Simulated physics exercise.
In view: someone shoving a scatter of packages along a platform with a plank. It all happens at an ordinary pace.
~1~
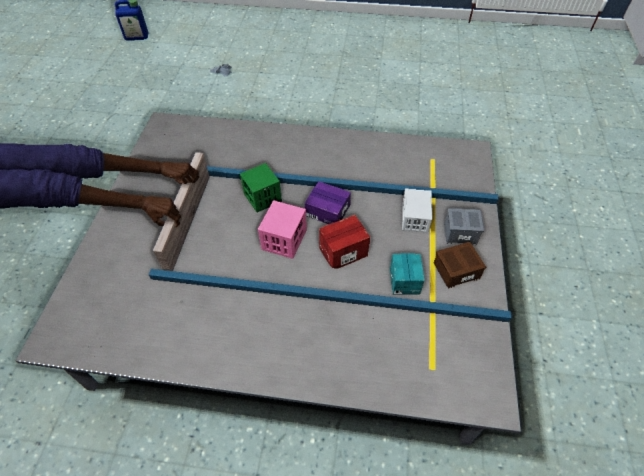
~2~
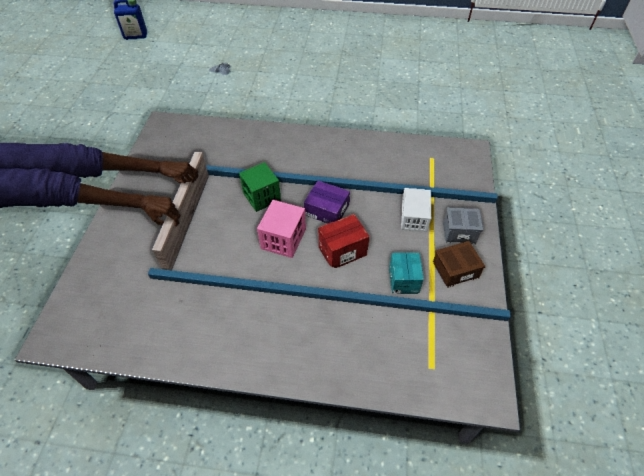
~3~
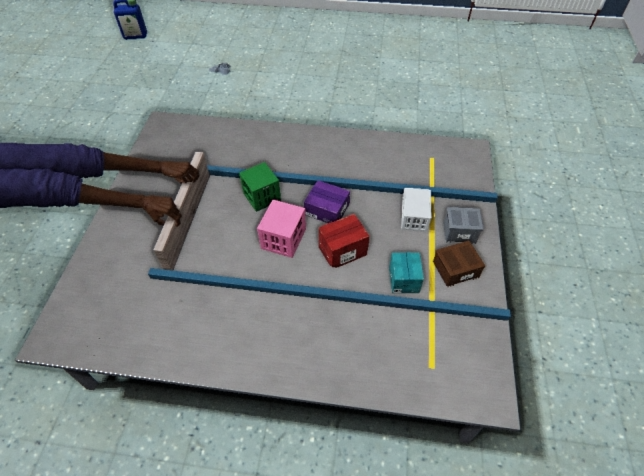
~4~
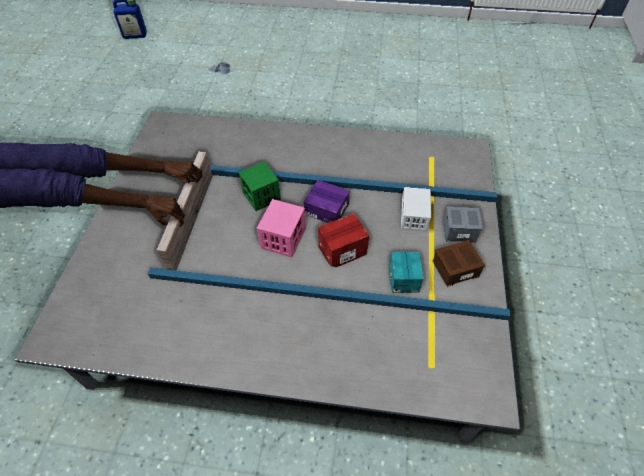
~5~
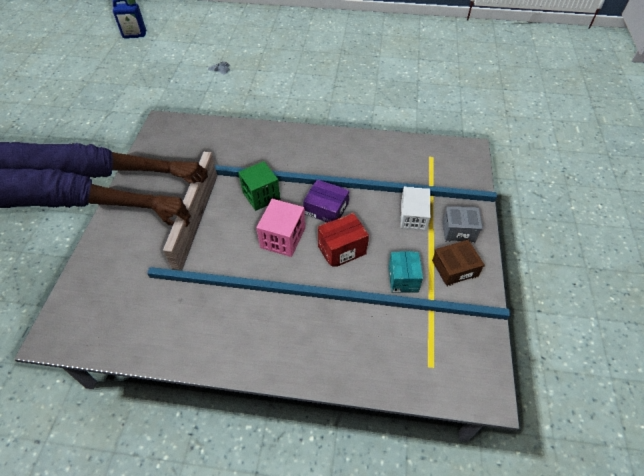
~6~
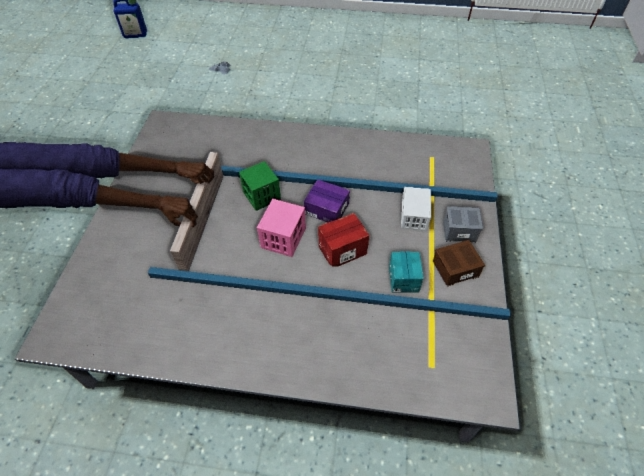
Two hands held a plank at the left of a gray platform scattered with colorful boxes, then slid it slightly to the right between two blue rails, while the boxes stayed still.
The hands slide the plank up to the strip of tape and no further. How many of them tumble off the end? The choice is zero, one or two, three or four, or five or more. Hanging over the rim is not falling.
Here the number that fall off is three or four.
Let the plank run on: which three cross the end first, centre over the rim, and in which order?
The order is the grey tote, then the brown tote, then the white crate.
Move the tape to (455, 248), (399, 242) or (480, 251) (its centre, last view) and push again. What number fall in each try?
It would be 5, 1 and 5.
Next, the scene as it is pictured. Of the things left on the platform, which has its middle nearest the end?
The red parcel.
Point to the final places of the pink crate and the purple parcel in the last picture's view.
Near (452, 244) and (482, 222).
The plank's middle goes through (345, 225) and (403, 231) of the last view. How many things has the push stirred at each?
By then 6, and 8.
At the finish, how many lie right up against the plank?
The number is 3.
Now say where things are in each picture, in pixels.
In the first frame, grey tote (463, 227); brown tote (459, 265); white crate (417, 211); plank (185, 210); tape (433, 248).
In the second frame, brown tote (458, 264); green crate (261, 187).
In the third frame, white crate (416, 209); turquoise box (406, 273).
In the fourth frame, grey tote (462, 225); pink crate (282, 228).
In the fifth frame, brown tote (457, 263); plank (193, 209).
In the sixth frame, grey tote (462, 225); brown tote (458, 263); white crate (416, 209); plank (200, 210); tape (432, 246).
A little later, none off yet; grey tote at rest near (462, 225); brown tote at rest near (458, 263); white crate at rest near (416, 209).
Next, none off yet; grey tote shifted about its own width near (501, 230); brown tote shifted about its own width near (486, 270); white crate shifted about its own width near (470, 215).
When it is over, the number that fall off is three or four; down, white crate, brown tote and grey tote.
